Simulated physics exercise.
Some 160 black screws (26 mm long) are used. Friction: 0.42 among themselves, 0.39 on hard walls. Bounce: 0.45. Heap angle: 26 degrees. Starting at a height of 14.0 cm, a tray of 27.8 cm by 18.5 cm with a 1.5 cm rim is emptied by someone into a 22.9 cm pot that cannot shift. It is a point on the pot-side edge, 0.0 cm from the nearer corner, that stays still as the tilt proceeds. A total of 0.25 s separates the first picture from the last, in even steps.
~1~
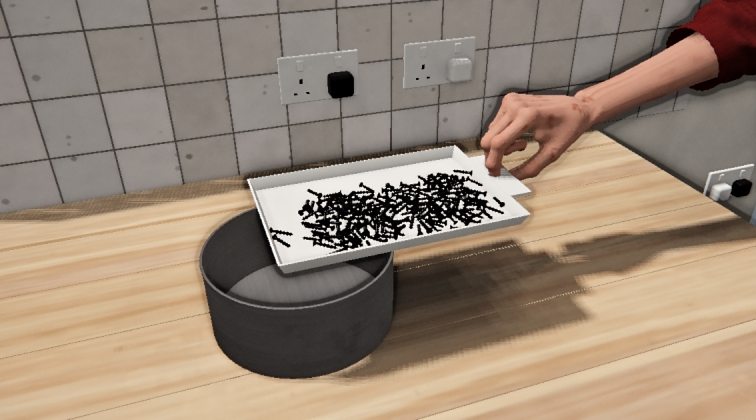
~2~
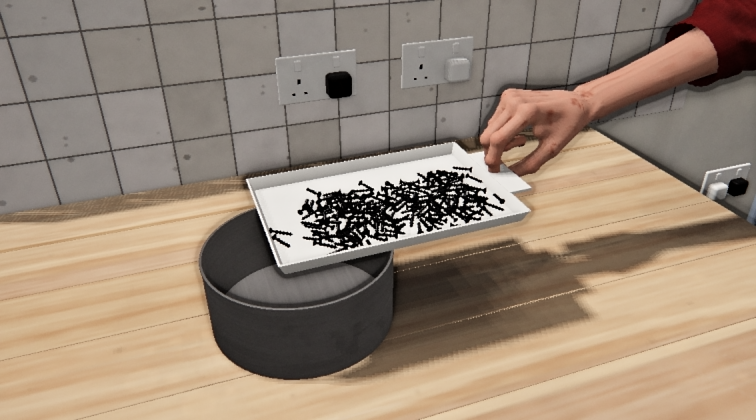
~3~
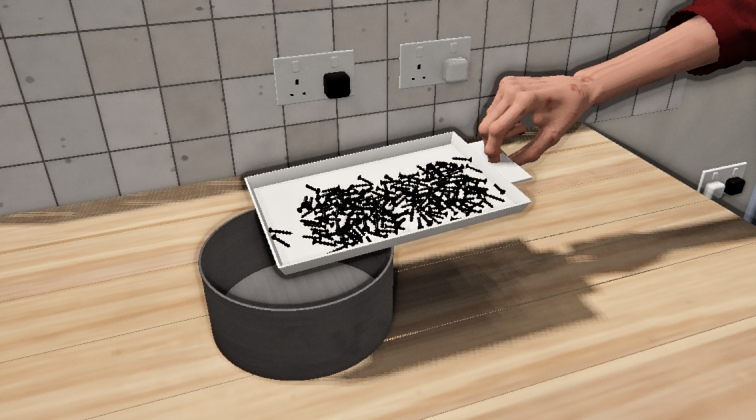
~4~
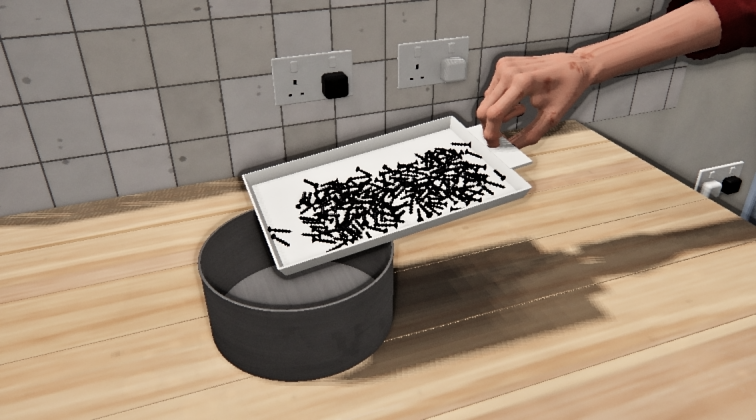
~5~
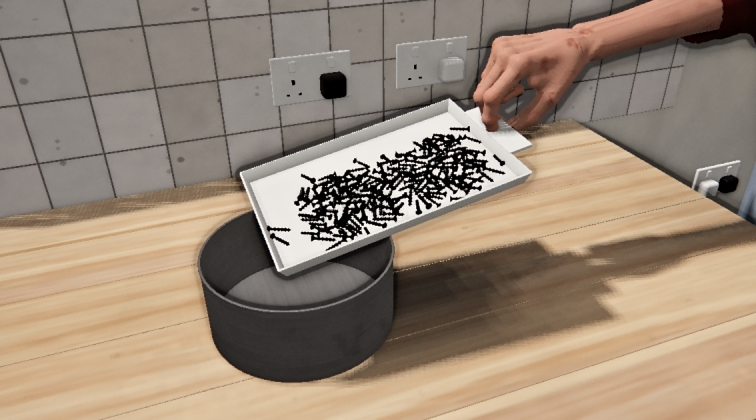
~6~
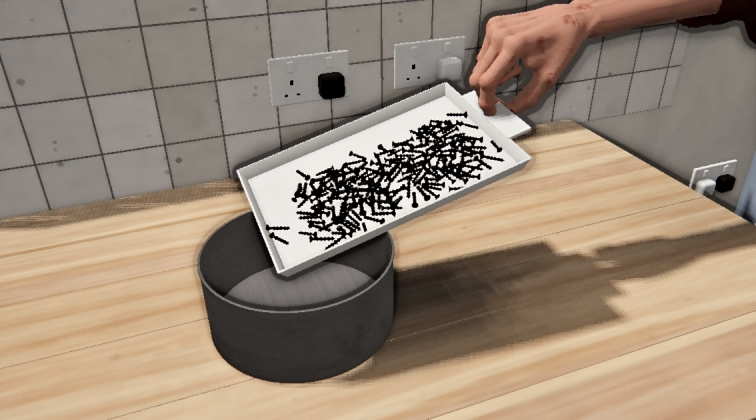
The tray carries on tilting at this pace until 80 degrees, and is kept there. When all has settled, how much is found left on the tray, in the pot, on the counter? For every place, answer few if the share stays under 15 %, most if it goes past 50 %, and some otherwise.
Shares - tray: Few; pot: Some; counter: Most.
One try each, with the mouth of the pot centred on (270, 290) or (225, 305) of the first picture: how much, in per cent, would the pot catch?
About 100 and 100 per cent.
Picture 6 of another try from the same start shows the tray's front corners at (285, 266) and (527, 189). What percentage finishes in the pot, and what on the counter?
Pot 0; counter 100.
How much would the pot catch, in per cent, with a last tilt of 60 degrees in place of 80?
Result: Close to 20 %.
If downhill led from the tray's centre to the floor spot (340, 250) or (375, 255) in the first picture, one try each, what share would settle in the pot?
Approximately 0 percent, then 0 percent.
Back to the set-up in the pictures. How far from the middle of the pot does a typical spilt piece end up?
Distance: Around 20 cm.
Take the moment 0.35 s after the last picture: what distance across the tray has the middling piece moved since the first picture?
It has moved some 7 cm from its start.
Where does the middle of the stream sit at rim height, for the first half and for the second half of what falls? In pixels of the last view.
Around (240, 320), then around (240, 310).
Then, 0.35 s after the last picture, tilt 48 degrees; the tray holds 100 %, the pot 0 %.
Then, 0.58 s after the last picture, tilt 68 degrees; the tray holds 50 %, the pot 5 %.
Then, 0.92 s after the last picture, tilt 80 degrees; the tray holds 0 %, the pot 20 %.
In the end, tray 0 %, pot 25 %, counter 75 %.
